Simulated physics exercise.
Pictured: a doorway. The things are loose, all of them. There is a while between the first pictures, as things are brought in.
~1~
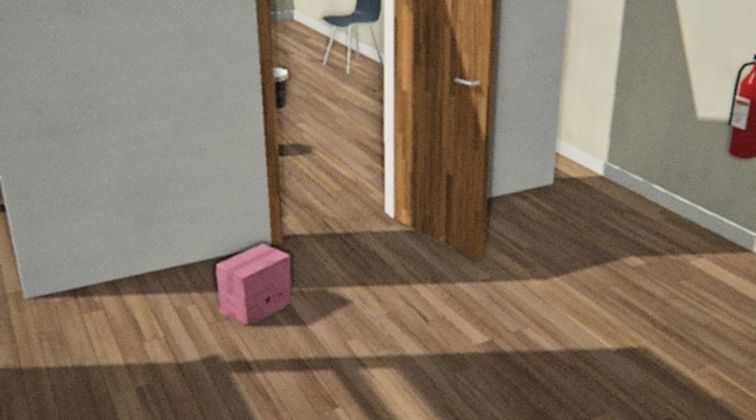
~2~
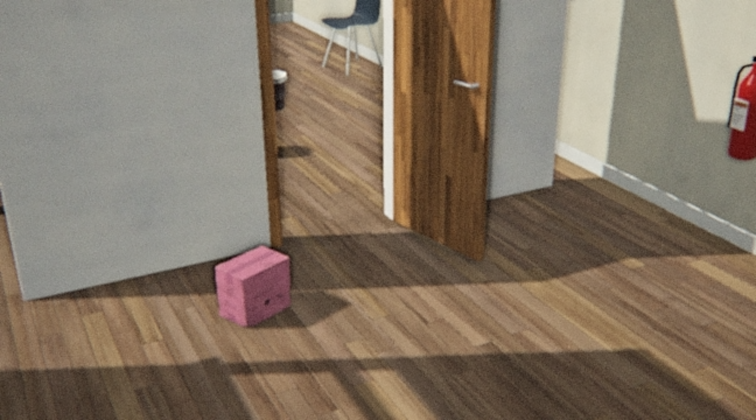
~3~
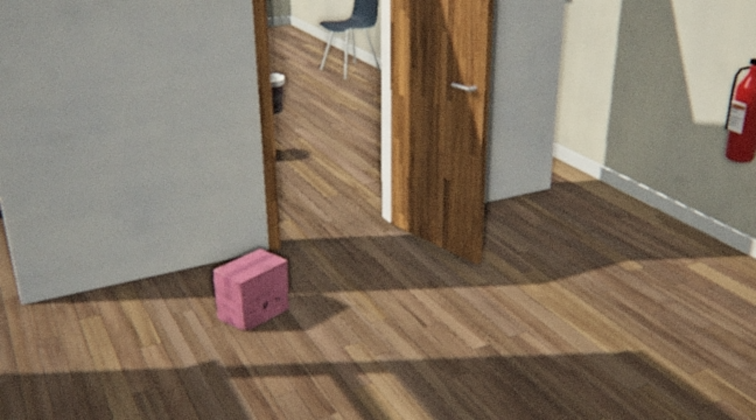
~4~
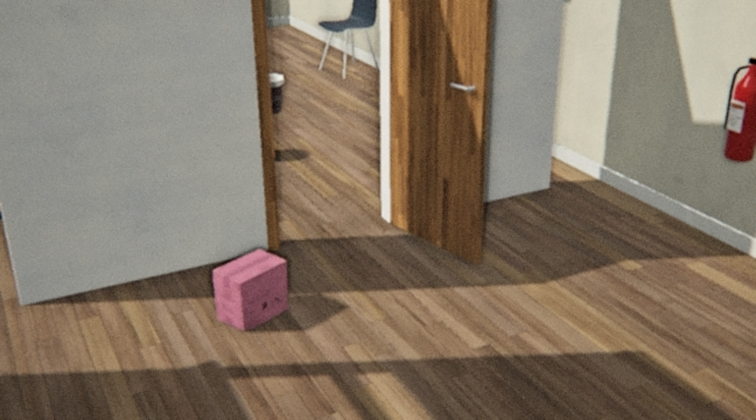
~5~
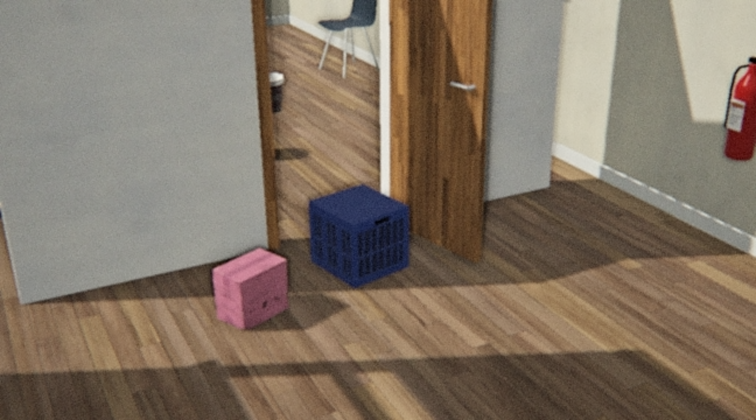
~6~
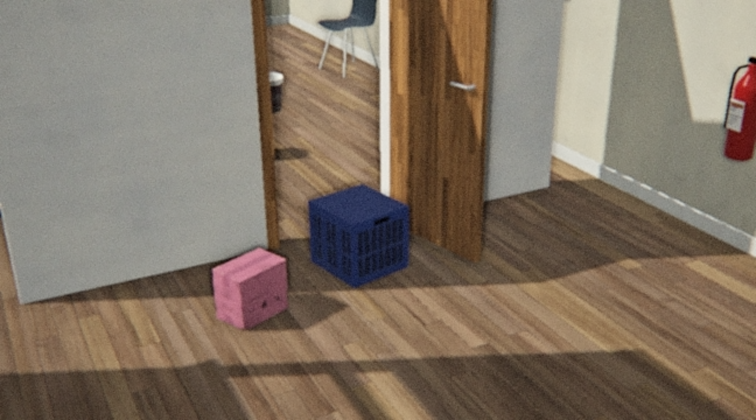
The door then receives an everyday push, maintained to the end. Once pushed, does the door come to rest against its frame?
No, it does not.
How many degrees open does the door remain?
The answer is roughly 75°.
Then, 0.60 s on from there, door at 92°.
Then, 0.90 s on from there, door at 81°.
In the end, door at 73°; both unmoved. At the end, from the last picture's camera, blue chest near (358, 234).
